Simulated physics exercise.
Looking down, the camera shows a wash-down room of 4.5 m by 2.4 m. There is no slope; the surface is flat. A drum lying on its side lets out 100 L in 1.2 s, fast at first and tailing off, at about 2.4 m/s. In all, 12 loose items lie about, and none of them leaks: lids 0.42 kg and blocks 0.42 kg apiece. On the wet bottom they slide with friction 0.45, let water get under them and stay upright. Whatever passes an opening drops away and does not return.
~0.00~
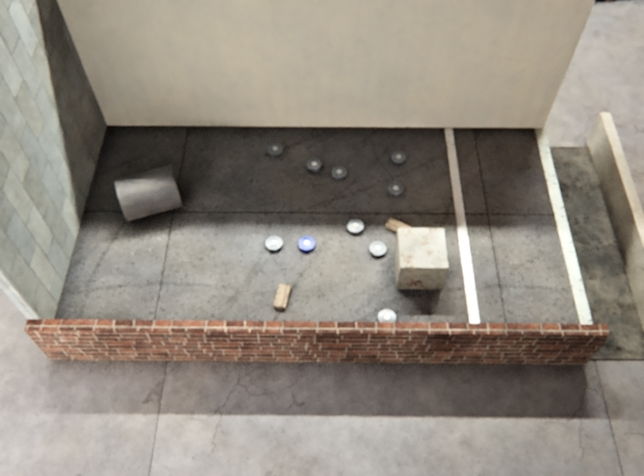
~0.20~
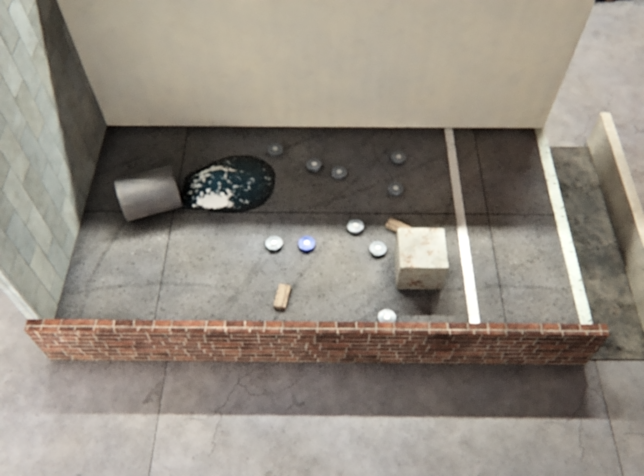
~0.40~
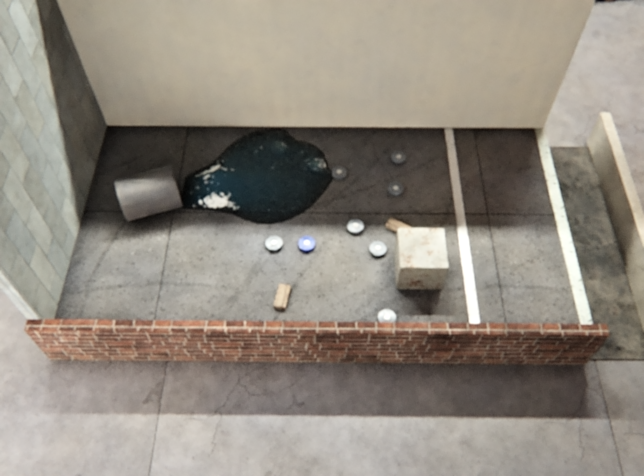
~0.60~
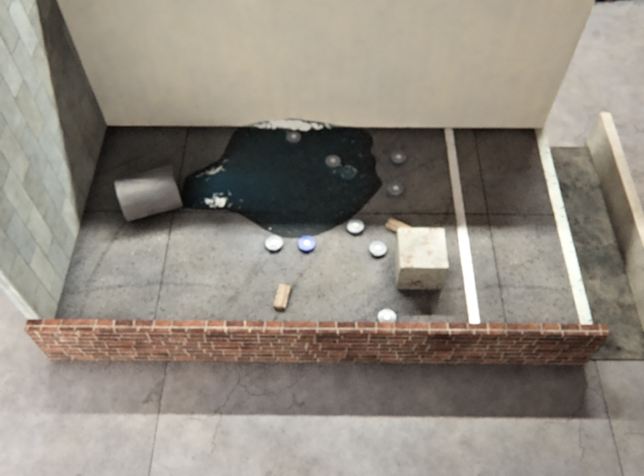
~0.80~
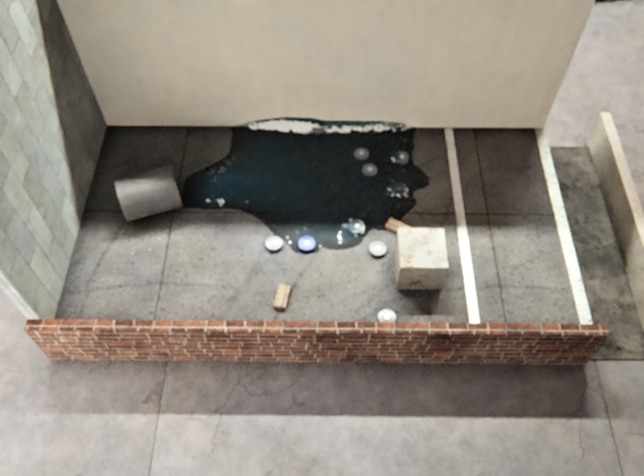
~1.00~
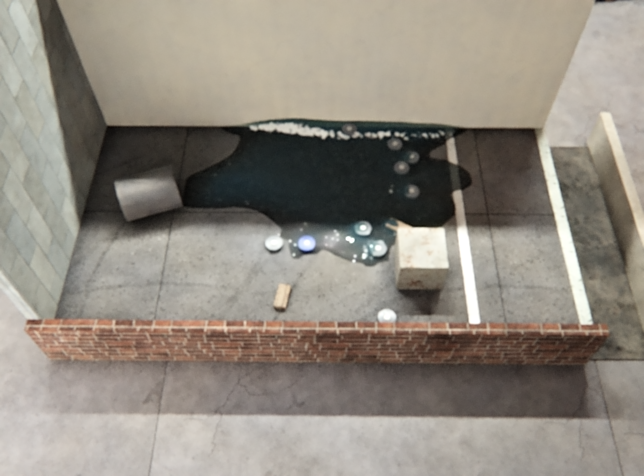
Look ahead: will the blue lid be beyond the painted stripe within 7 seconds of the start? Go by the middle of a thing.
In the end the blue lid never reaches it.
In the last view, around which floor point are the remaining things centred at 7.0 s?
It sits at about (376, 267).
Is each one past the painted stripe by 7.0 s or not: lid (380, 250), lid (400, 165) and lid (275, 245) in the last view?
First stayed back, second got there, third stayed back.
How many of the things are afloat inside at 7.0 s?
Total: 0.
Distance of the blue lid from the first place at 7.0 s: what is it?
Close to 0 cm by then.
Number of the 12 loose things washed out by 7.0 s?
By then 5.
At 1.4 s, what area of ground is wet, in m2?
Close to 4.0 m2, I'd say.
After 1.4 s the blue lid is near (307, 243), 0.0 m from its start, aground; 4 of 12 are over the mark; 5 afloat.
After 3.1 s the blue lid is near (307, 243), 0.0 m from its start, aground; 7 of 12 are over the mark; 0 afloat.
After 4.9 s the blue lid is near (307, 243), 0.0 m from its start, aground; 7 of 12 are over the mark; 0 afloat.
After 7.0 s the blue lid is near (307, 243), 0.0 m from its start, aground; 7 of 12 are over the mark; 0 afloat.
